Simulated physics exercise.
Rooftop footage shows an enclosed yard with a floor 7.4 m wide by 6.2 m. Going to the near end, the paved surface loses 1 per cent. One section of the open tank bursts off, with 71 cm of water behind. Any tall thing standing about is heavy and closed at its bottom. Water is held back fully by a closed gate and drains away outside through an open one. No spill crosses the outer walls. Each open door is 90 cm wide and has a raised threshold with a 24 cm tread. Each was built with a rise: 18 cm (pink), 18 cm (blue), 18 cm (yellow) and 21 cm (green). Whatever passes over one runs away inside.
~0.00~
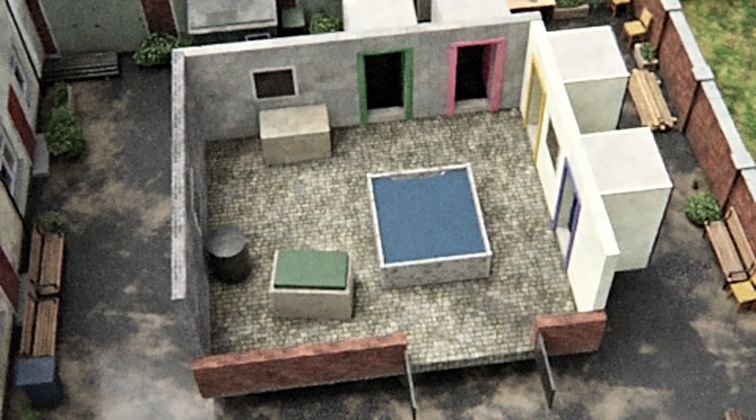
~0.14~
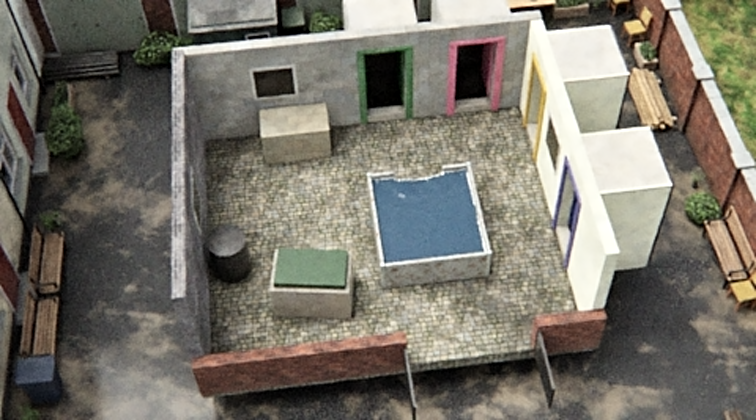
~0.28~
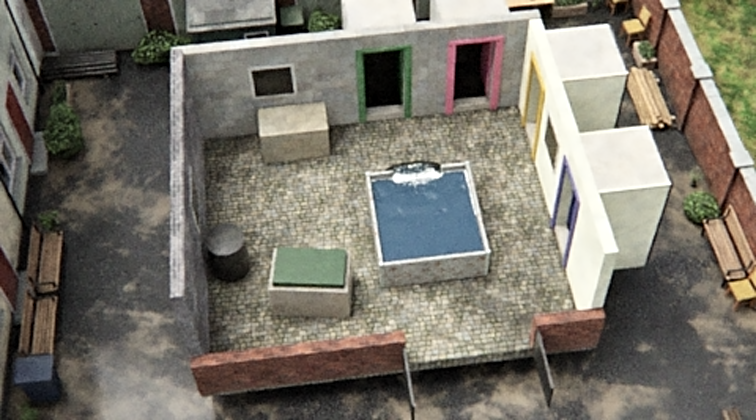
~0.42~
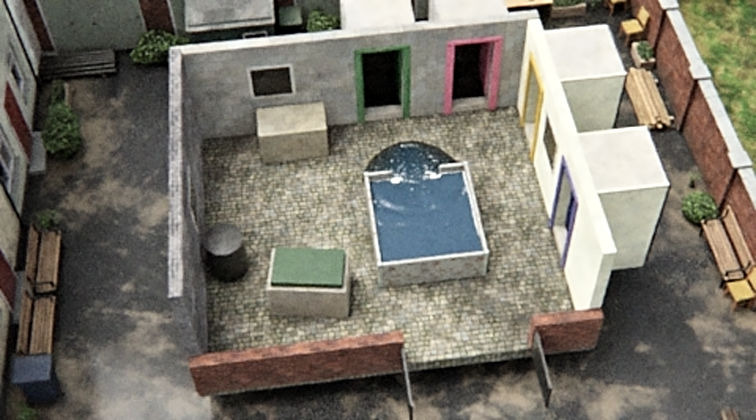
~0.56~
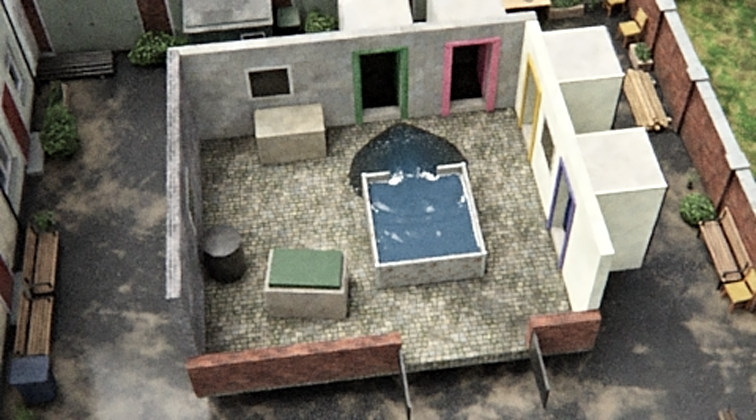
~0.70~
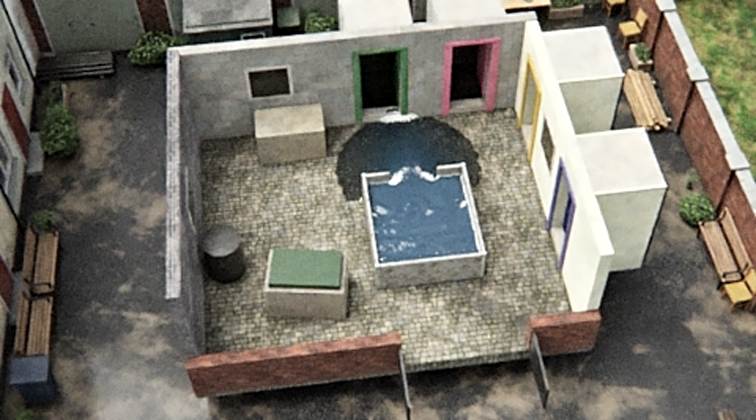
In the video, seen from above, the far side of an open tank of blue water breaks in a walled yard, and water pours through the gap, spreading in a dark, widening fan across the paving near the green door.
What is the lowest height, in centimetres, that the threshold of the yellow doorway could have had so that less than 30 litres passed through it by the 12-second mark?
About 15 cm.
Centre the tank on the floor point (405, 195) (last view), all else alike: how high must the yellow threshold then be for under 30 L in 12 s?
Close to 15 cm would do it.
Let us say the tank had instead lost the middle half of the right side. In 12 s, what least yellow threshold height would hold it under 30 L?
Then it needs around 7.5 cm.
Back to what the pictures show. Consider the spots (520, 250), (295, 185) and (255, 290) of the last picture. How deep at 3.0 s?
Close to 0, 1 and 0 cm deep.
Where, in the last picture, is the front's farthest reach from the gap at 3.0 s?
The farthest wet point is roughly at (201, 142) in the last view.
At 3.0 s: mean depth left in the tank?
Near 38 cm, averaged.
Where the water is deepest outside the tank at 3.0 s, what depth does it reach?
Max depth: Around 32 cm.
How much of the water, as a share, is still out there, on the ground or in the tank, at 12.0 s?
What remains is some 78 per cent of the water.
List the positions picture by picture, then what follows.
In the first picture, still water, 71 cm deep, in the open tank at (427, 216); the yellow door at (535, 113) is dry.
In the second picture, the gap is on the far side, the front 0.3 m out at a hidden place; the back of the open tank holds 71 cm.
In the third picture, the gap is on the far side, the front 0.8 m out at (401, 166); the back of the open tank holds 71 cm.
In the fourth picture, the front is at (396, 146), 1.4 m from the gap on the far side; 2.2 m2 of floor is wet, 71 cm left at the back.
In the fifth picture, the gap is on the far side, the front 2.0 m out at (395, 127); the back of the open tank holds 71 cm.
In the sixth picture, the gap is on the far side, the front 2.3 m out at (388, 112); the back of the open tank holds 68 cm; 1.3 m in a straight line remain to the yellow door at (530, 113).
After 1.4 s water covers 20 % of the floor, deepest (38 cm) near (414, 187); it has not reached the yellow door.
After 3.0 s water covers 35 % of the floor, deepest (32 cm) near (516, 109); 19 cm at the yellow door, 1 litre in over its 18 cm threshold.
After 12.0 s water covers 100 % of the floor, deepest (12 cm) near (562, 335); 8 cm at the yellow door, 12 litres in over its 18 cm threshold.
At the yellow door as built, the water arrived by 2.0 s and peaked near 19 cm at 3.2 s.
Run again over the same 12 s with other heights there, 67 litres in over 12.5 cm, 21 litres over 16.5 cm. The limit of 30 litres is kept from about 15 cm up.
